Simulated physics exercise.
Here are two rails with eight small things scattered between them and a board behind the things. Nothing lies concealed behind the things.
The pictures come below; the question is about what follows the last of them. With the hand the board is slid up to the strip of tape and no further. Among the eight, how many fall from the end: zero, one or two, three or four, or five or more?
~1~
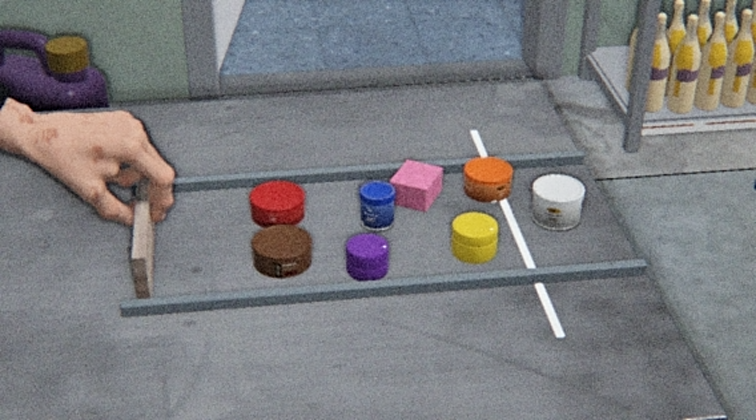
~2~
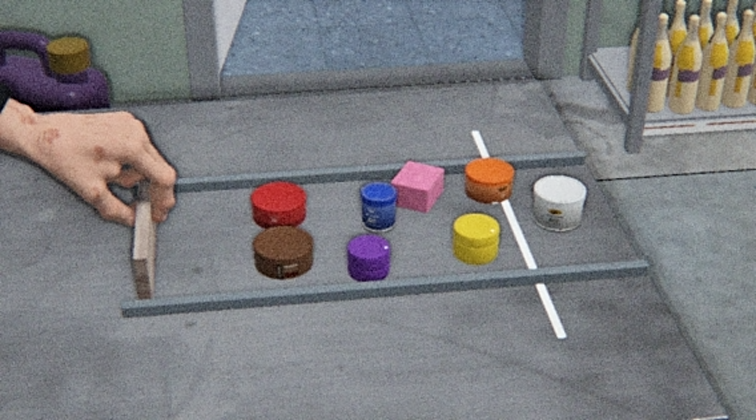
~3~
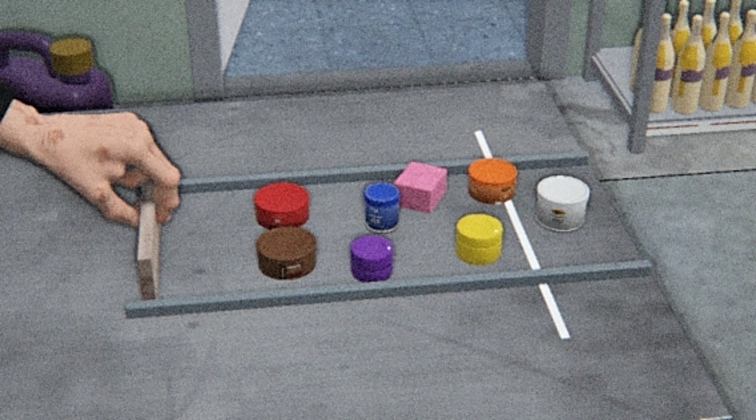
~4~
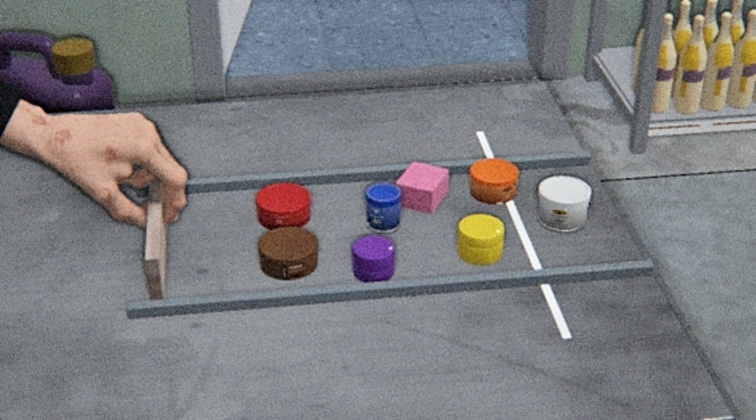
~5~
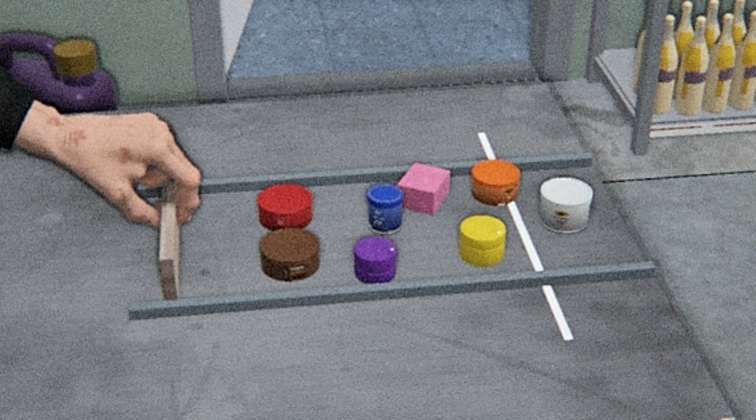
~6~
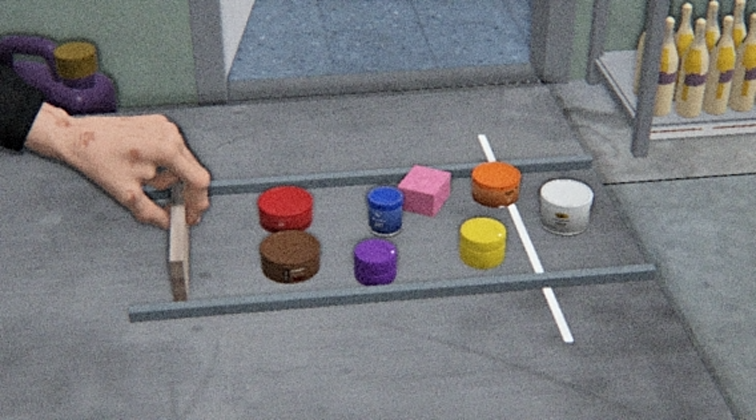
The pieces that drop number fewer than three, yet some.
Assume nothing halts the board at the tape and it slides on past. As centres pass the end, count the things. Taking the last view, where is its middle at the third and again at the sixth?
First: Around (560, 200). Next: Around (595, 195).
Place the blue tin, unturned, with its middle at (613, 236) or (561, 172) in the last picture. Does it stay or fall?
Blue tin: Holds firm; plunges.
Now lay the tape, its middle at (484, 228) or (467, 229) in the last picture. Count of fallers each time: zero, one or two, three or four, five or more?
The falls would be no fall at all; not one.
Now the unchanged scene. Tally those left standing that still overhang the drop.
I make it 1.
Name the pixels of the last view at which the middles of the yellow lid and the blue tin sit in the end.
Yellow lid at about (602, 242), blue tin at about (575, 203).
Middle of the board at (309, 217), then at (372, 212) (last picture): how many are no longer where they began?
At the first spot the count is 3, and at the second it is 5.
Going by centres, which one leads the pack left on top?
Nearest at the end: The white pot.
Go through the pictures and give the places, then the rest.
In the first frame, white pot (557, 203); orange tub (488, 180); yellow lid (474, 238); board (145, 224); tape (511, 220).
In the second frame, orange tub (489, 181); purple lid (369, 259).
In the third frame, yellow lid (479, 239); red tub (282, 207).
In the fourth frame, white pot (563, 205); pink block (422, 187).
In the fifth frame, orange tub (495, 183); brown tub (290, 255).
In the sixth frame, white pot (565, 208); orange tub (496, 185); yellow lid (482, 243); board (180, 227); tape (519, 225).
Soon after, none off yet; white pot at rest near (565, 208); orange tub at rest near (496, 185); yellow lid at rest near (482, 243).
Then, none off yet; white pot at rest near (565, 208); orange tub moved about its own width near (560, 174); yellow lid moved about its own width near (551, 239).
At rest, the number that fall off is one or two; fallen, orange tub.
